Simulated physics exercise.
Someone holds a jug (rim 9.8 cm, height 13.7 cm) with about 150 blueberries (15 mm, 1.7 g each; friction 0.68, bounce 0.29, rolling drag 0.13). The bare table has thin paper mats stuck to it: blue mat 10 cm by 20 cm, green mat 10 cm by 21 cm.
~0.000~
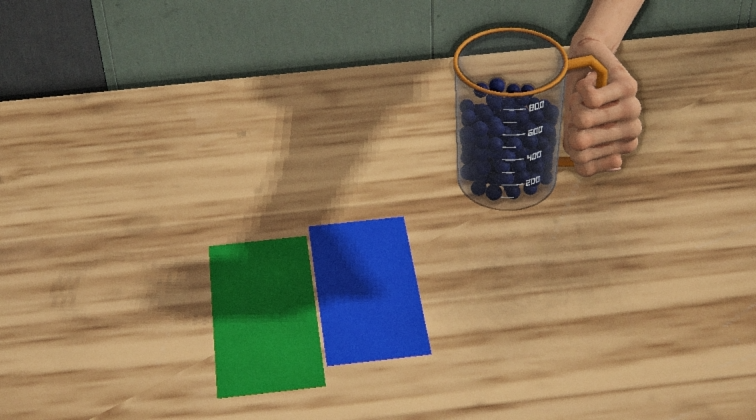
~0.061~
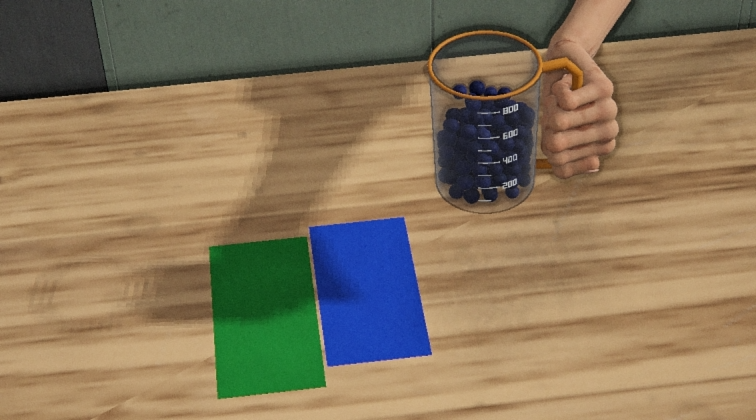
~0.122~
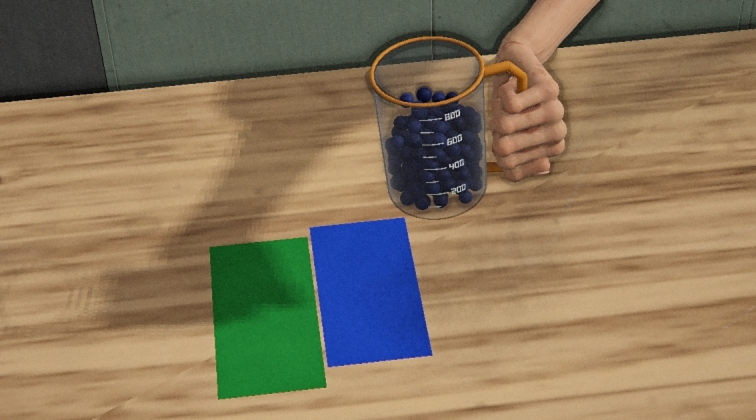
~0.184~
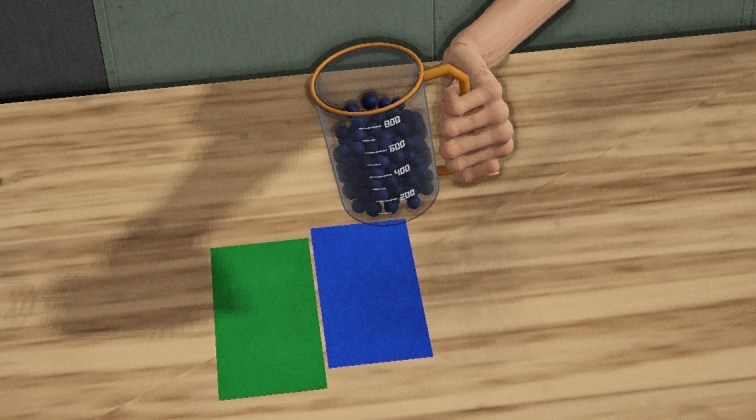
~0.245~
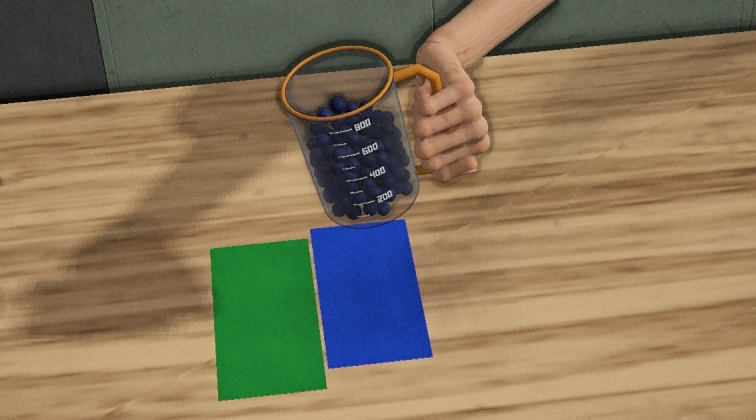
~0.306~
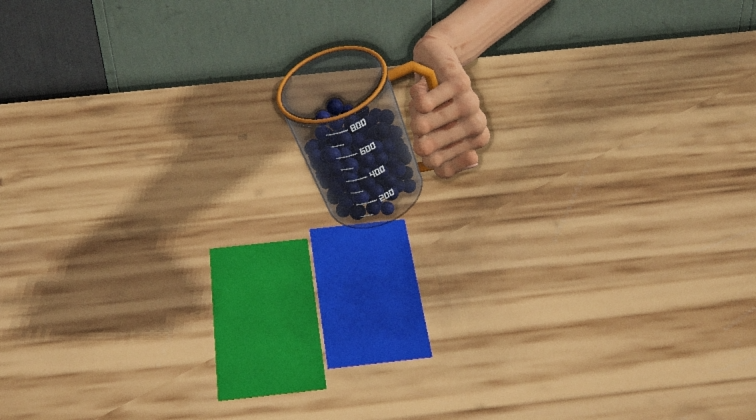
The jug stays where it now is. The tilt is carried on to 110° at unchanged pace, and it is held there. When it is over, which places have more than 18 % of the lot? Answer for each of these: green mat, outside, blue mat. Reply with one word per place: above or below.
Green mat: Above, outside: Above, blue mat: Below.
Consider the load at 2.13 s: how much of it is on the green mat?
It comes to some 25 in a hundred.
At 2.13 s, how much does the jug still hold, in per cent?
About 65 percent.
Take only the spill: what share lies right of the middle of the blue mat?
0 %, roughly.
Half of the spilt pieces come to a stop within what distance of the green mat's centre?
I'd put it at close to 12 cm.
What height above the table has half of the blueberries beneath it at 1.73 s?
About 20 cm.
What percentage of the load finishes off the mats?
About 35 percent.
After 0.85 s, tilt 47 degrees; jug 100 %; middle of all pieces on or above the table near (373, 154).
After 1.31 s, tilt 74 degrees; jug 100 %; middle of all pieces on or above the table near (379, 146).
Then, at 1.73 s, tilt 99 degrees; jug 95 %; middle of all pieces on or above the table near (370, 149).
Then, at 2.13 s, tilt 110 degrees; green mat 25 %, jug 65 %, in the air 5 %; middle of all pieces on or above the table near (325, 201).
In the end, at 3.8 s, blue mat 5 %, green mat 60 %, jug 0 %, outside 35 %.
